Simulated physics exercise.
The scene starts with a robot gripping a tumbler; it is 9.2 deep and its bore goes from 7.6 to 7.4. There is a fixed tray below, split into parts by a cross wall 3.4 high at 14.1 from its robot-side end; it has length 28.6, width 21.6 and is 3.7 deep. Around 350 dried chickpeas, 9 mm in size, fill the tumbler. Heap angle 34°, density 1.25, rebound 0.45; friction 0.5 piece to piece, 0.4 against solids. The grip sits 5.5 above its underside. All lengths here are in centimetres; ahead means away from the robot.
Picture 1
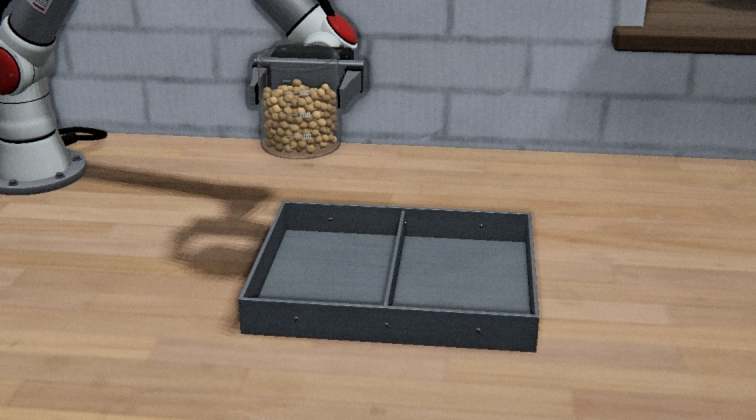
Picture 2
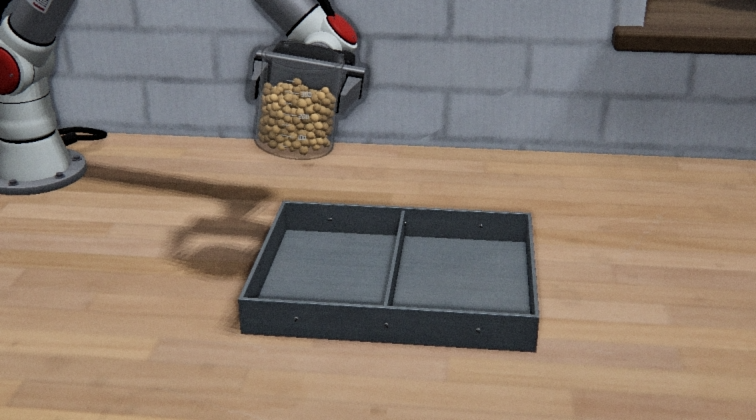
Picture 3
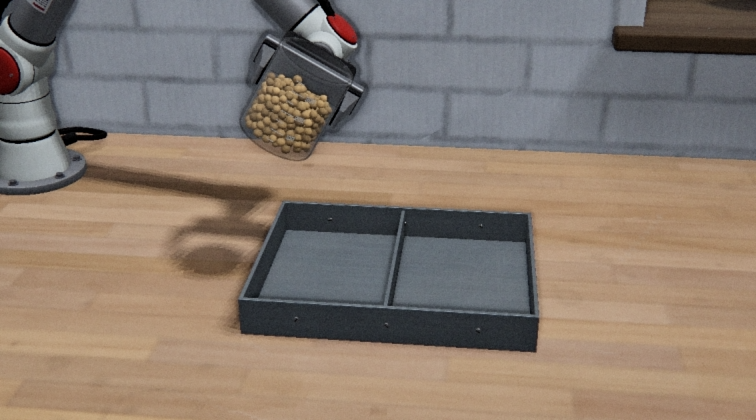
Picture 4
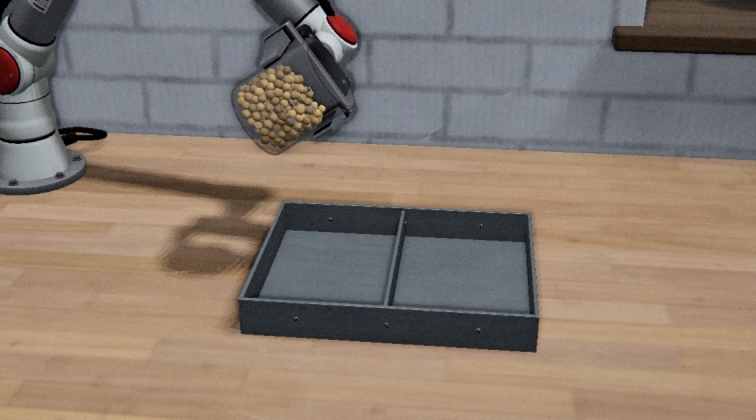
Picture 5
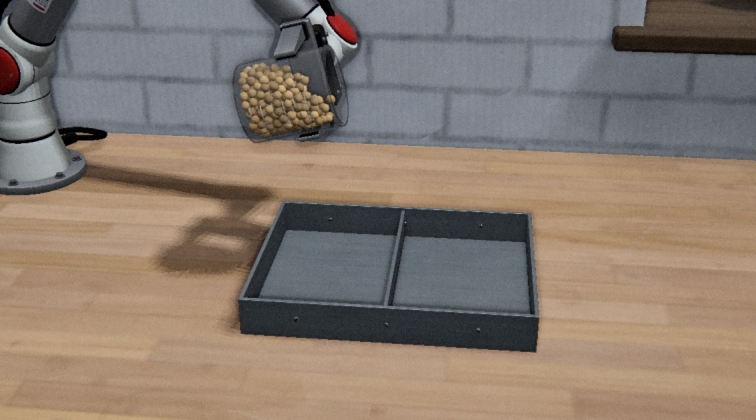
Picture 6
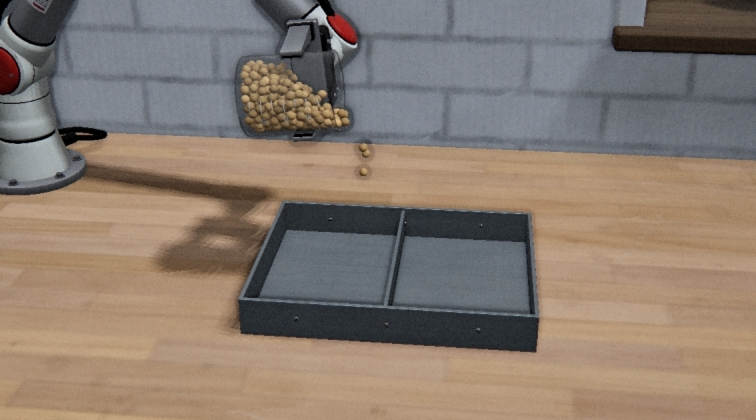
In the video, a robot arm holds a clear tumbler of chickpeas above a wooden table near a divided dark tray, then tilts it steadily to the right until it is nearly horizontal and a few chickpeas drop from its mouth.
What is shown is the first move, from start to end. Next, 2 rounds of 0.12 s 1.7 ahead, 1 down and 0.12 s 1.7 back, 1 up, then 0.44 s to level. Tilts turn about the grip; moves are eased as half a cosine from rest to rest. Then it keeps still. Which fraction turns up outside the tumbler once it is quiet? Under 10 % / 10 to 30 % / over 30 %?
10 to 30 %.
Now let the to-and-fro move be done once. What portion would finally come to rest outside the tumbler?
In that case some 5 per cent.
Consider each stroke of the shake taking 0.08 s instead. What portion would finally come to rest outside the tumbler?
I'd expect some 25 per cent.
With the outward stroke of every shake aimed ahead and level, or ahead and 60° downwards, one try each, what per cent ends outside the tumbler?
25 and 5 %.
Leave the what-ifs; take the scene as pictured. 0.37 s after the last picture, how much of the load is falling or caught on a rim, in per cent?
Roughly 1 percent.
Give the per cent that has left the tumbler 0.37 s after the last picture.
I'd say some 5 percent.
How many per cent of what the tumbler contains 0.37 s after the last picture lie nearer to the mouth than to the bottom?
Something near 40 per cent is there.
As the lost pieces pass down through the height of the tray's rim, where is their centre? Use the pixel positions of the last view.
Their middle lies around (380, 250).
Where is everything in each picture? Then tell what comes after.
The first picture shows tumbler middle at (300, 102), level; upper third of the load around (300, 101), from x 265 to 335, top at y 85; 346 in the tumbler.
The second picture shows tumbler middle at (298, 102), tilted 8° forward; upper third of the load around (295, 100), from x 260 to 330, top at y 85.
The third picture shows tumbler middle at (295, 101), tilted 29° forward; upper third of the load around (283, 97), from x 250 to 330, top at y 75.
The fourth picture shows tumbler middle at (292, 98), tilted 55° forward; upper third of the load around (278, 89), from x 240 to 320, top at y 70.
The fifth picture shows tumbler middle at (291, 95), tilted 76° forward; upper third of the load around (270, 83), from x 240 to 330, top at y 70.
The sixth picture shows tumbler middle at (291, 94), tilted 84° forward; upper third of the load around (267, 83), from x 245 to 365, top at y 65; 343 in the tumbler, 3 in flight or on a rim.
Then, 0.37 s after the last picture, tilted 84° forward, highest piece 23 above the table; 327 in the tumbler, 14 in the robot-side part, 3 in the far-side part, 2 in flight or on a rim.
Then, 0.74 s after the last picture, tilted 31° forward, highest piece 24 above the table; 295 in the tumbler, 40 in the robot-side part, 9 in the far-side part, 2 in flight or on a rim.
Then, 1.12 s after the last picture, level, highest piece 23 above the table; 295 in the tumbler, 41 in the robot-side part, 10 in the far-side part.
Then, 2.17 s after the last picture, level, highest piece 23 above the table; 295 in the tumbler, 41 in the robot-side part, 10 in the far-side part.
Final count, 295 in the tumbler, 41 in the robot-side part, 10 in the far-side part. That is 15 % outside the tumbler.
